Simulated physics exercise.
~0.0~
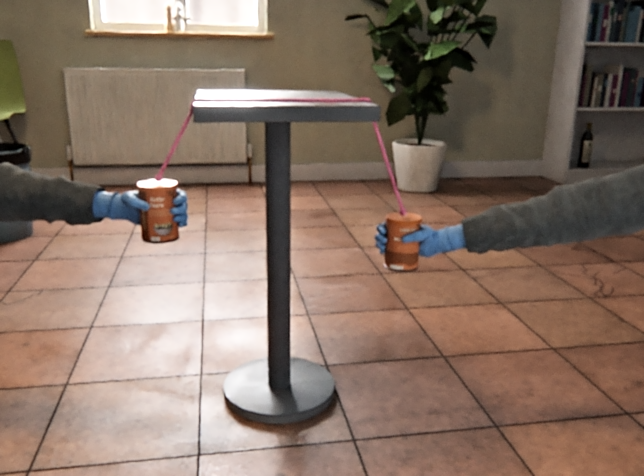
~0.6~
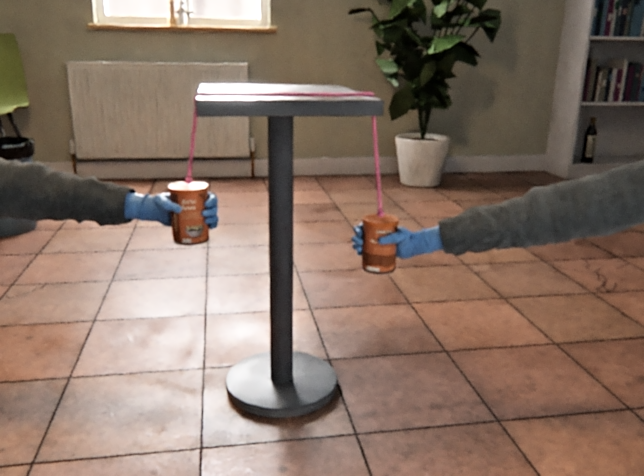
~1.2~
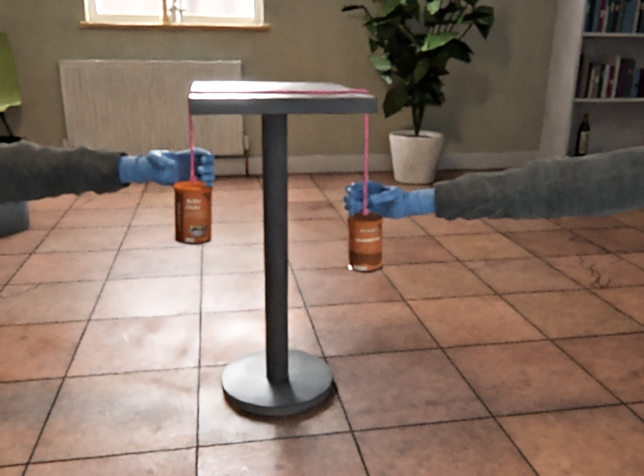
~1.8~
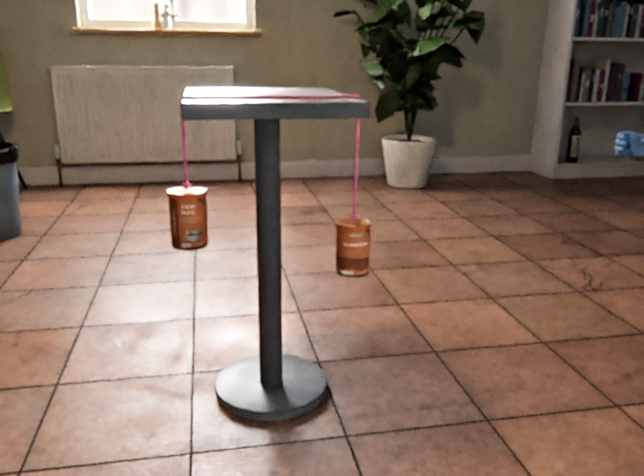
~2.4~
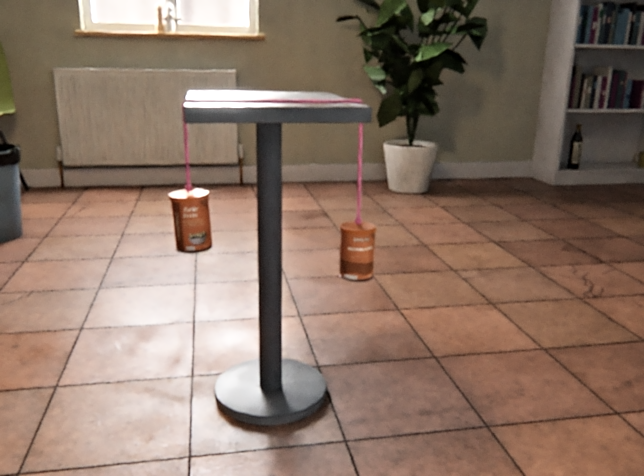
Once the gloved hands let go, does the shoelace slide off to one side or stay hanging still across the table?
The shoelace stays hanging still across the table, with a tin suspended on each side.
